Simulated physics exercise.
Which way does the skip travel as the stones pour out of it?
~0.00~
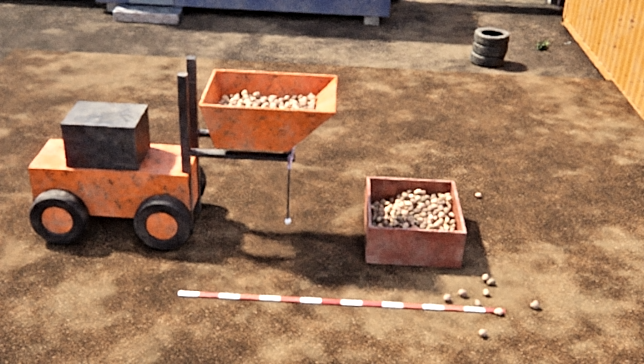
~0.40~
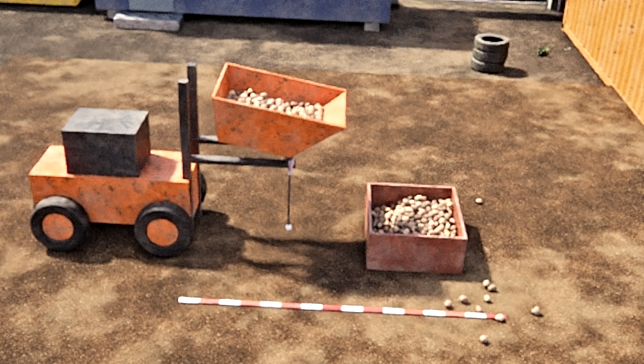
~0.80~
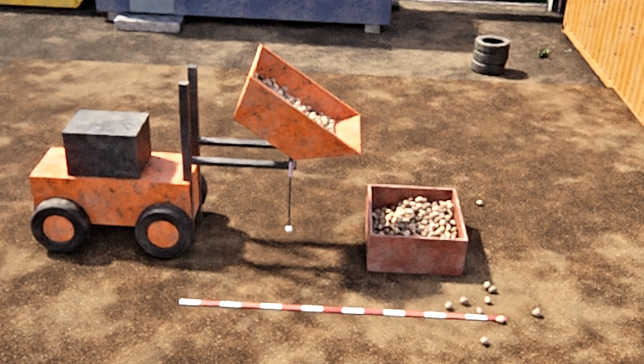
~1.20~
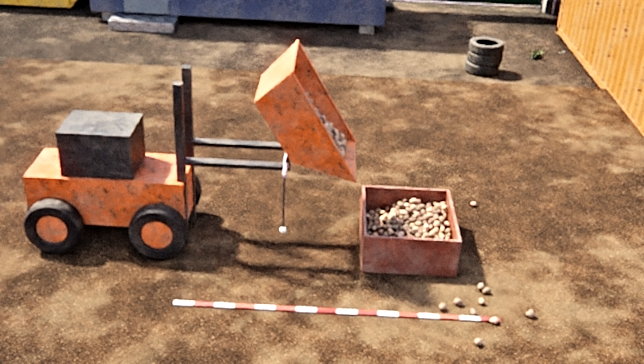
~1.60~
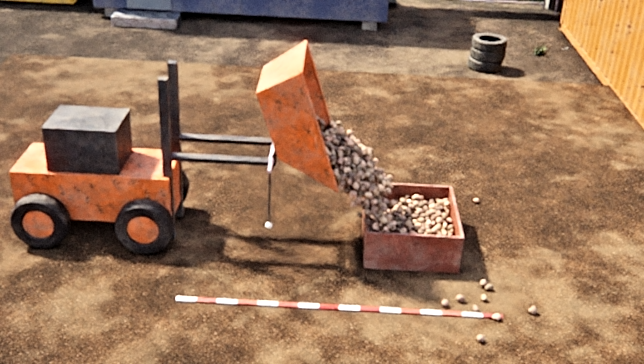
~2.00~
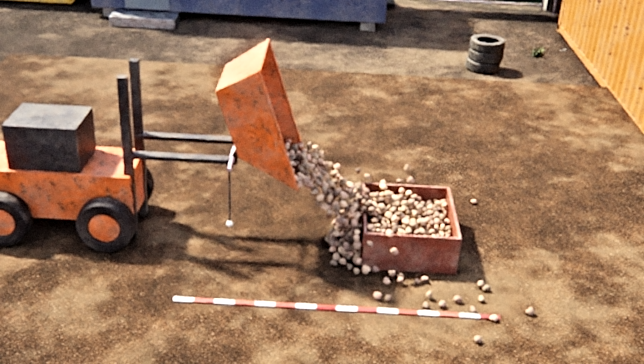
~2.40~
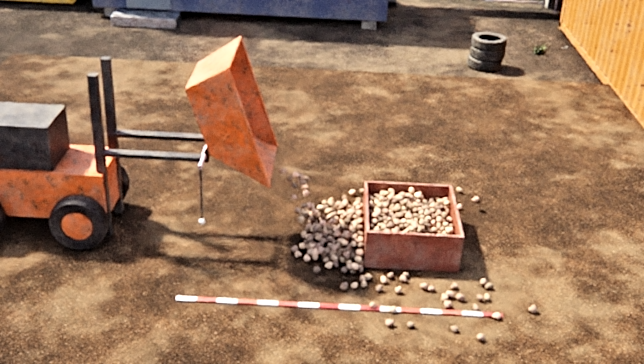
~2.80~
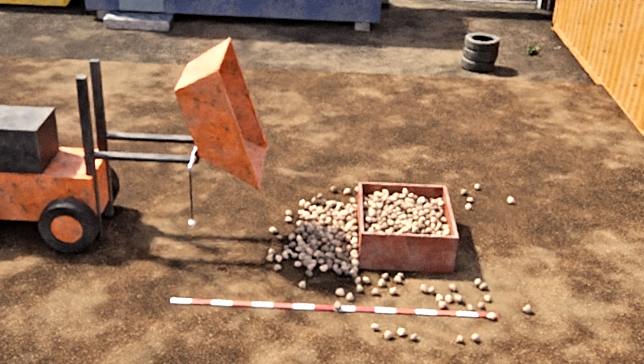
The skip moves to the left, carried along by the forklift as it backs away from the bin.
